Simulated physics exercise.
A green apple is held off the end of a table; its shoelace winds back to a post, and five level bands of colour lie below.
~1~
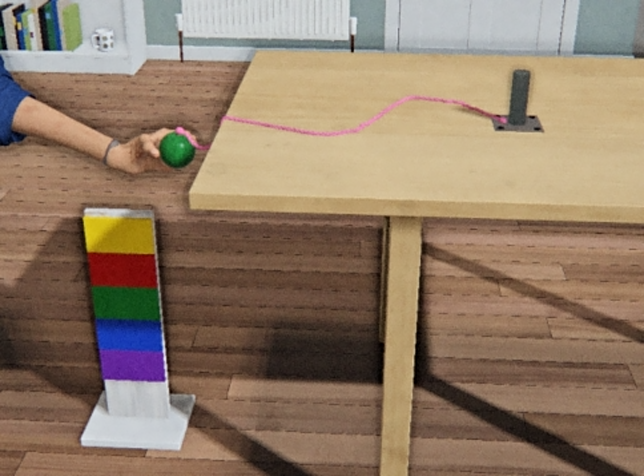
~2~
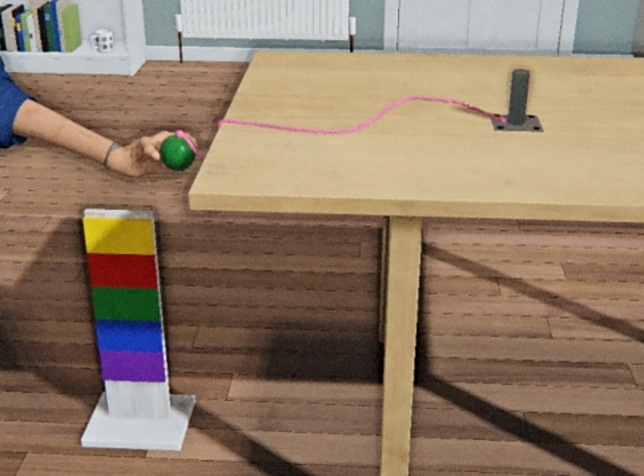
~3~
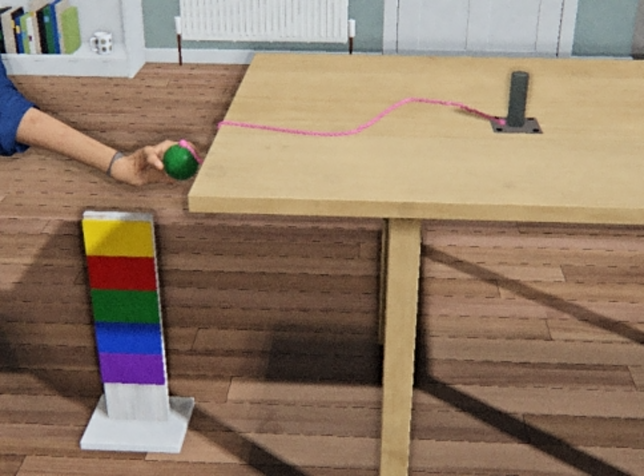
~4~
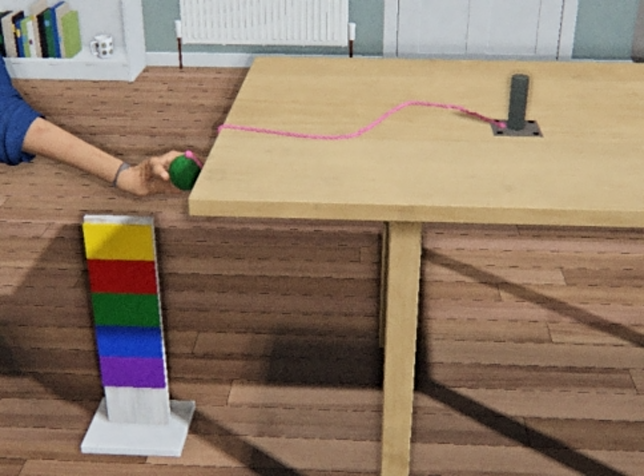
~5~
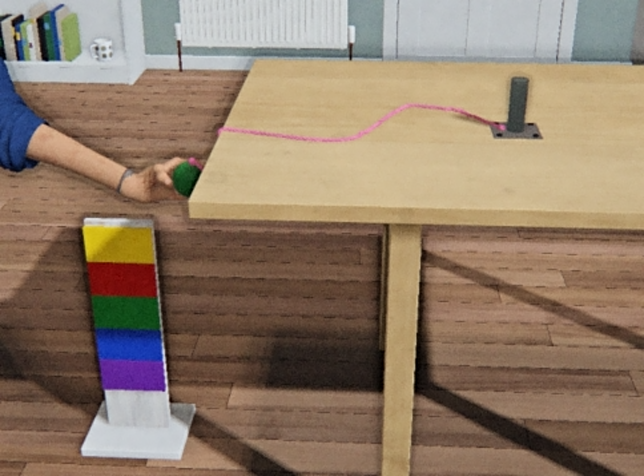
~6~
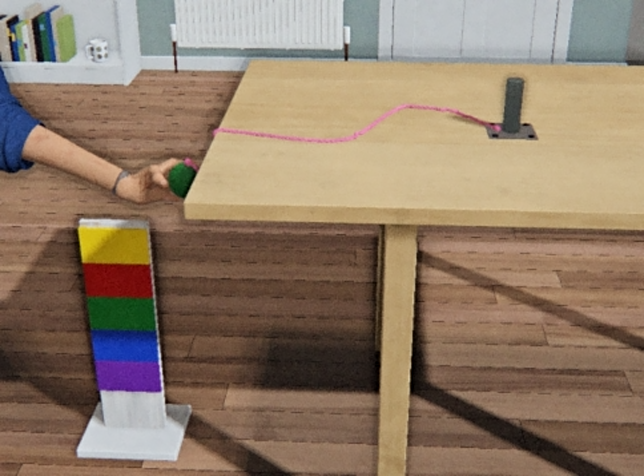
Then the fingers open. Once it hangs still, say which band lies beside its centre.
It is the green band.
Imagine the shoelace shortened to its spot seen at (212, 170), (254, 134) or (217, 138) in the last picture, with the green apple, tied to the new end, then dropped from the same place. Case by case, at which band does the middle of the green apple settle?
Red; above them all; yellow.
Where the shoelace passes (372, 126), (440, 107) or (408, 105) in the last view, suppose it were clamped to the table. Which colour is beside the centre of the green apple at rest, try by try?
Going through them one at a time, the answers are yellow; red; red.
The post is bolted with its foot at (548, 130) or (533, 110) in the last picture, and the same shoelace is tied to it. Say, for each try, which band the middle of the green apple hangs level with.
First try: Red; second try: Red.
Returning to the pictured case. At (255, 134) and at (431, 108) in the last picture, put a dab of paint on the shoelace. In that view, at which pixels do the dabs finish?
Around (223, 184); the other one around (392, 124).
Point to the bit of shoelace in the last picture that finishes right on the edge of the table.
Location: About (327, 141).
Soon after, apple near (213, 289); level with red.
Then, apple near (250, 294); level with green.
Further on, apple near (224, 306); level with green.
At rest, apple near (227, 303); level with green. Its centre hangs level with the green band.
